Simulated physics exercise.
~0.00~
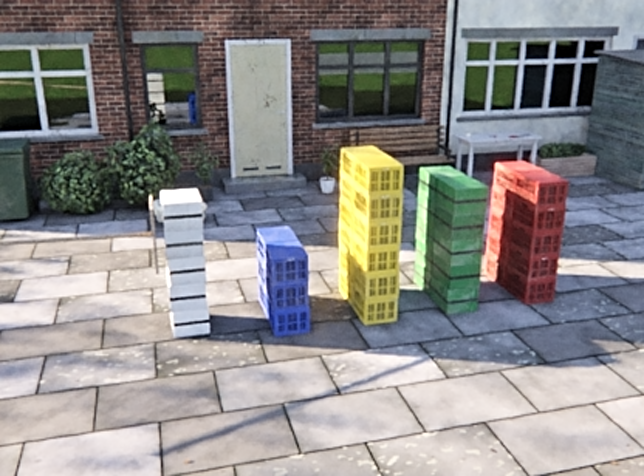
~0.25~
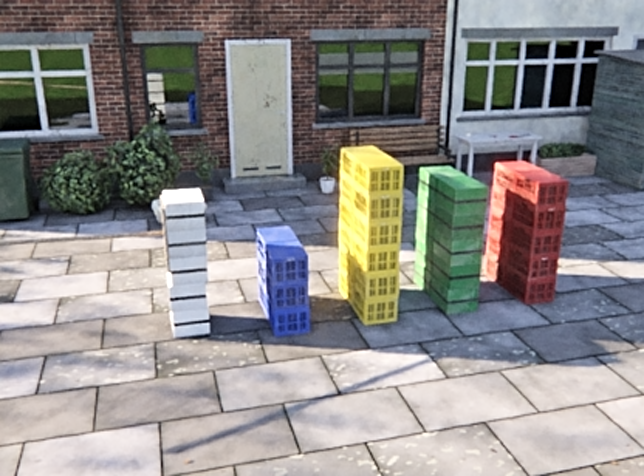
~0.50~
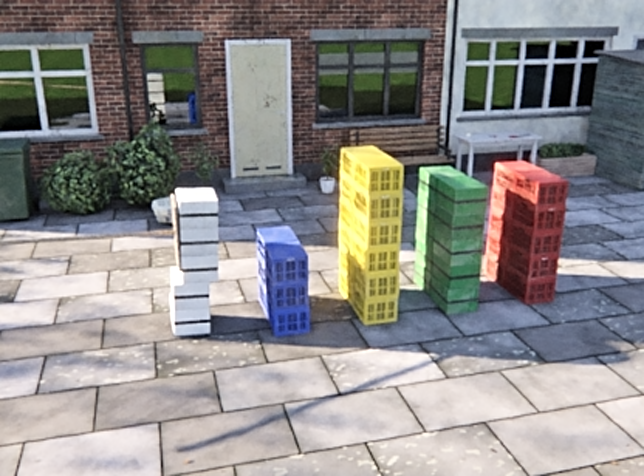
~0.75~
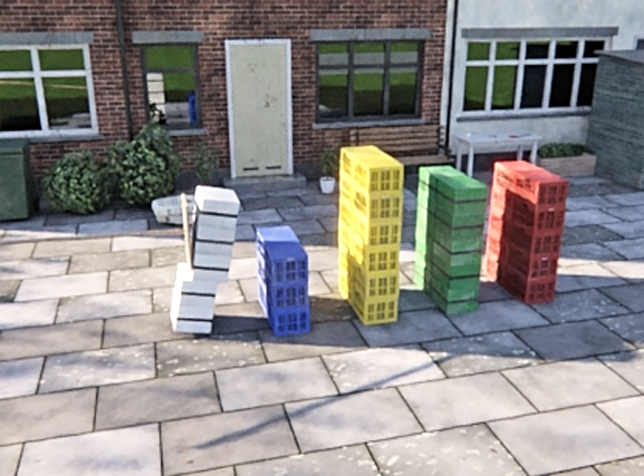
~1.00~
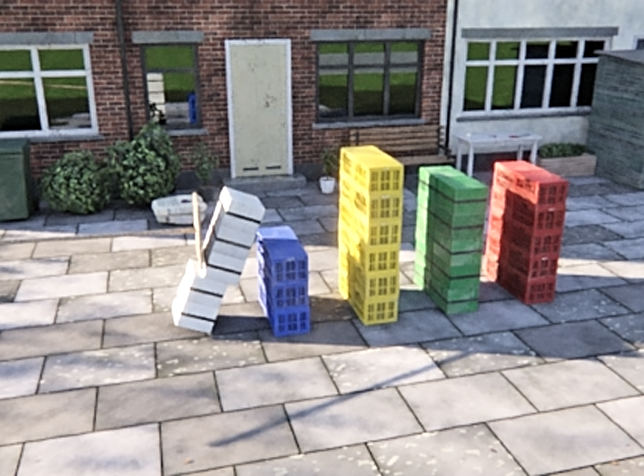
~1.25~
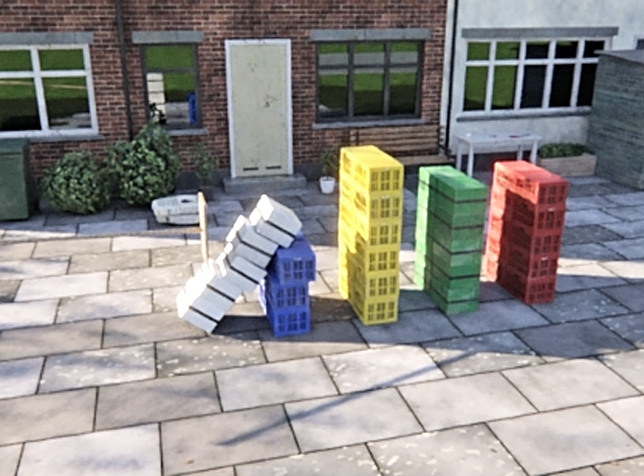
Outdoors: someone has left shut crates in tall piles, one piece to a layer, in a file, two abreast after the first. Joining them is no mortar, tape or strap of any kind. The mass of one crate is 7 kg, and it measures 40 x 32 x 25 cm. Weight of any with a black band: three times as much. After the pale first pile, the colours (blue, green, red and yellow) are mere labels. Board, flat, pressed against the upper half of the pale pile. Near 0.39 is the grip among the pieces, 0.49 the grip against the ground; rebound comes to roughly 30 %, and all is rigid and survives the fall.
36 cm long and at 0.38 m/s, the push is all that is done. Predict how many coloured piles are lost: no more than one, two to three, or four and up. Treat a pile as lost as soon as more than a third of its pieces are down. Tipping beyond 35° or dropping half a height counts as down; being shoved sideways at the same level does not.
No more than one.
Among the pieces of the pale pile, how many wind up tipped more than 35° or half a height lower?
I count 5 pale pieces.
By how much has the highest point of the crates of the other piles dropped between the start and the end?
0 cm.
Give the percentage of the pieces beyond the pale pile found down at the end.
My estimate is roughly 10 per cent.
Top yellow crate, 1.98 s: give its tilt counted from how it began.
Rotation: Approx. 0°.
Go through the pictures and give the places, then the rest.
In the first picture (pixels give the middle of a visible side), board (154, 233) 8 cm short; top blue crate (291, 271); top yellow crate (385, 181); none of the others has stirred.
In the second picture, board (165, 232) 19 mm in; top red crate (552, 195).
In the third picture, board (177, 231) 11 cm in; top green crate (471, 201).
In the fourth picture, board (188, 230) 21 cm in, top of the pale pile leaning 11°; top green crate (471, 201); none of the others has stirred.
In the fifth picture, board (200, 230) 30 cm in, top of the pale pile leaning 22°; top green crate (471, 201); none of the others has stirred.
In the sixth picture, board (206, 229) 36 cm in, stopped, top of the pale pile leaning 33°; top blue crate (298, 270) 7 cm from its place; top green crate (471, 201); movement in 2 of them.
After 1.40 s, 5 of the pale pile down; none of the 38 other crates down, 5 disturbed; top blue crate 3° from how it stood.
After 1.62 s, 5 of the pale pile down; none of the 38 other crates down, 6 disturbed; top blue crate 15° from how it stood.
After 1.98 s, 5 of the pale pile down; 3 of the 38 other crates down; top blue crate 23° from how it stood, 13 cm lower; top yellow crate 51 mm from its place.
In the end (3.4 s), 5 of the pale pile down; 4 of the 38 other crates down; top blue crate 28° from how it stood, 15 cm lower; top yellow crate 33 mm from its place. Wrecked, blue. From the last view, middles, top blue crate near (346, 274), top yellow crate near (381, 175).
